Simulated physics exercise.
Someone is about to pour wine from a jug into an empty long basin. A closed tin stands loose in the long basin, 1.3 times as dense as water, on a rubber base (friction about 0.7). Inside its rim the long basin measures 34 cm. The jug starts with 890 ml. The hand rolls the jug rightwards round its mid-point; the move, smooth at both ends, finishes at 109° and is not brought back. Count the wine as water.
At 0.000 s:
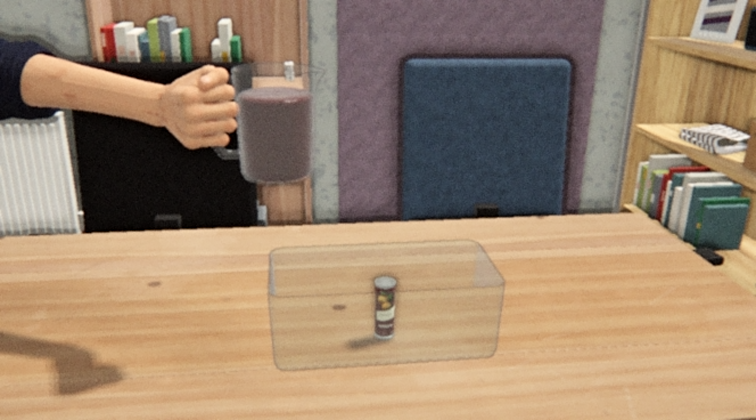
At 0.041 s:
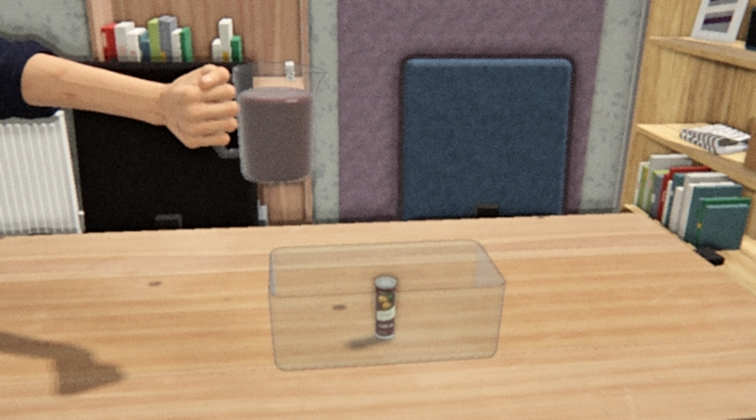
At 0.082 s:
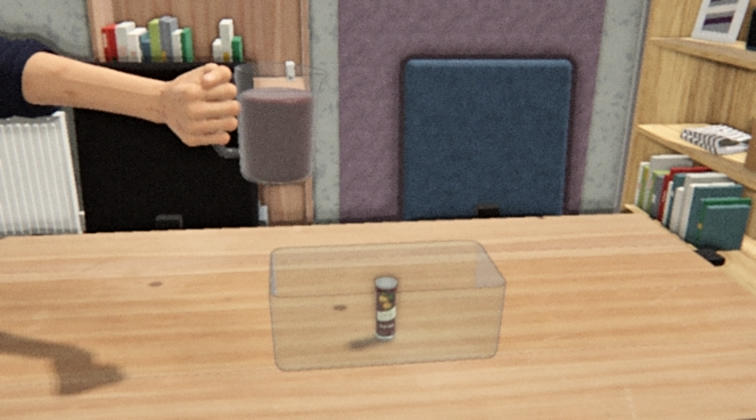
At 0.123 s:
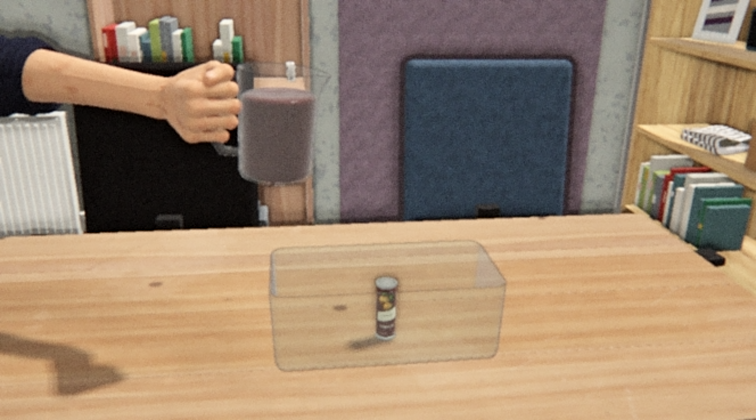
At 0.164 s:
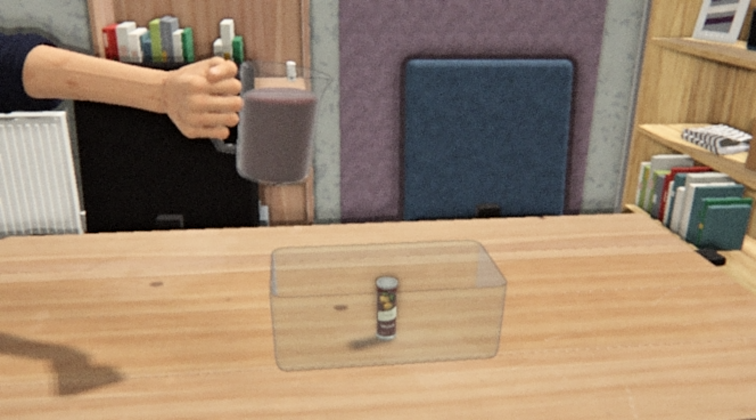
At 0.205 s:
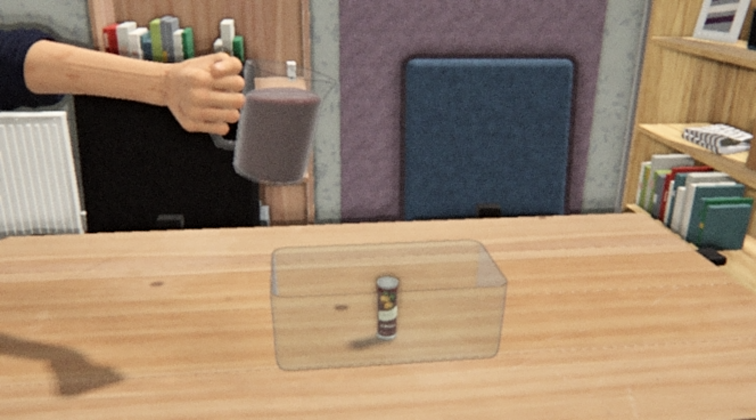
A hand slowly tilting a jug of murky purplish liquid slightly rightwards above a clear basin with a small upright tin inside.
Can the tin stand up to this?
The tin remains upright.
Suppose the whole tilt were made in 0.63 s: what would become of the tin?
Then it keeps standing.
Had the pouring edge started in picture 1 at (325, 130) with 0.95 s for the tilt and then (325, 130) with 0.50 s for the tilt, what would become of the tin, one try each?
First it goes over; then it goes over.
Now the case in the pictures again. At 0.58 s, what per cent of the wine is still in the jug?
About 88 per cent.
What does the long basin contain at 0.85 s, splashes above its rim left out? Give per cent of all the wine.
Some 34 per cent.
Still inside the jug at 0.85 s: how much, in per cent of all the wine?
Some 34 per cent.
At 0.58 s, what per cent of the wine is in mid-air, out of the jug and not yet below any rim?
Some 12 per cent.
By 0.58 s the tilt is 73° and 87 per cent is still to pour; the tin stands where it began.
By 0.85 s the tilt is 106° and 33 per cent is still to pour; the tin stands where it began.
By 1.14 s the tilt is 109° and 3 per cent is still to pour; the tin stands where it began.
By 1.45 s the tilt is 109° and 0 per cent is still to pour; the tin stands where it began.
At rest the tin stands where it began.
